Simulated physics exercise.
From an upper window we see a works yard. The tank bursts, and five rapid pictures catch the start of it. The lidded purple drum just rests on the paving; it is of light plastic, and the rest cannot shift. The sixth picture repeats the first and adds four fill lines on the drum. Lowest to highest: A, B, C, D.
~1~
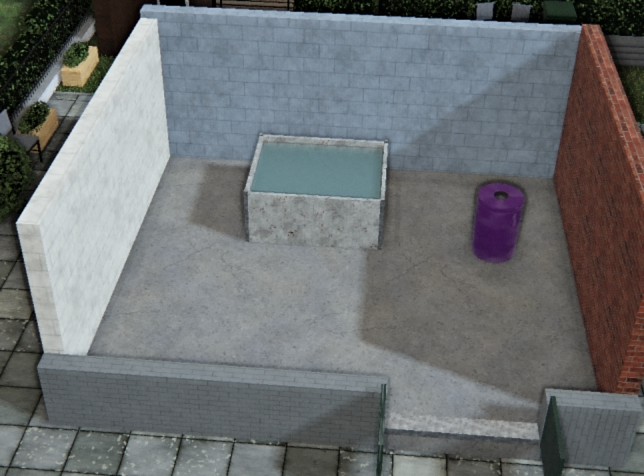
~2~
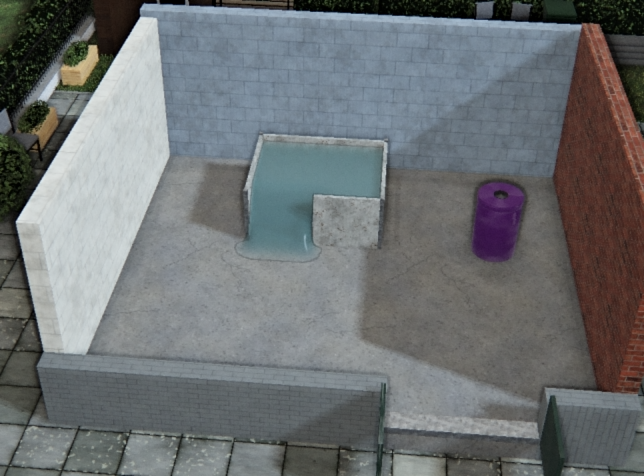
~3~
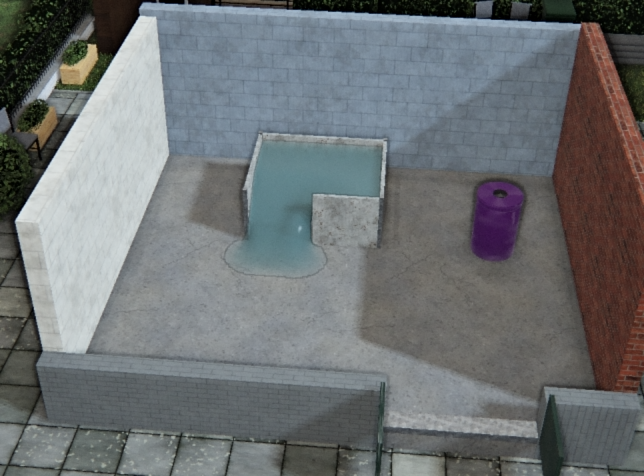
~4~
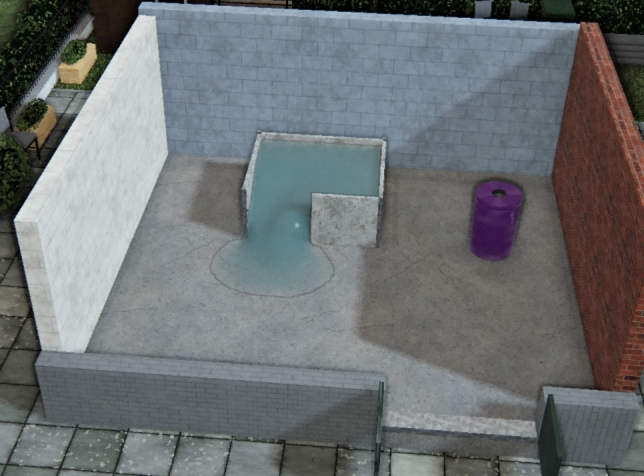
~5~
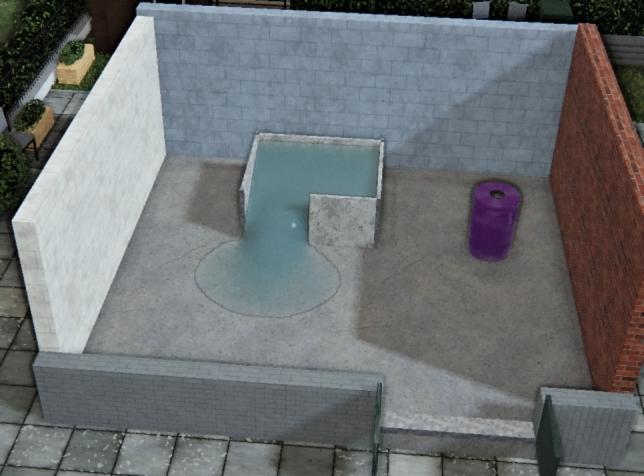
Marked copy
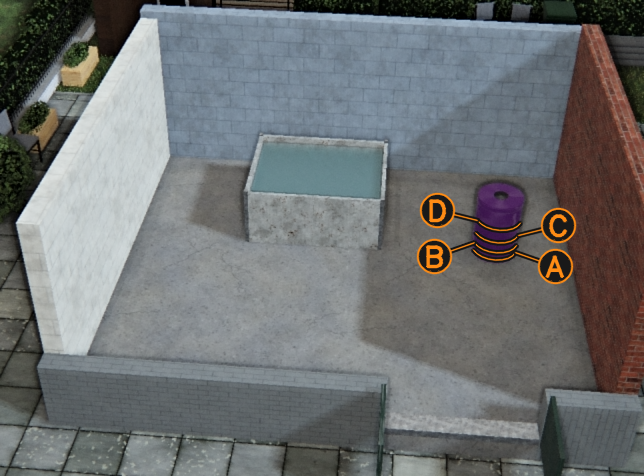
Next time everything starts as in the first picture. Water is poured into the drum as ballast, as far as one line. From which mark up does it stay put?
That is mark A.
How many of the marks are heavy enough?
All of the four.
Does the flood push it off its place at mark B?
No.
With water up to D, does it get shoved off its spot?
No.
In orange, A at (495, 260); B at (496, 252); C at (497, 242); D at (499, 230); from the bottom up A, B, C, D.
If A is chosen, it does not move.
If B is chosen, it does not move.
If C is chosen, it does not move.
If D is chosen, it does not move.
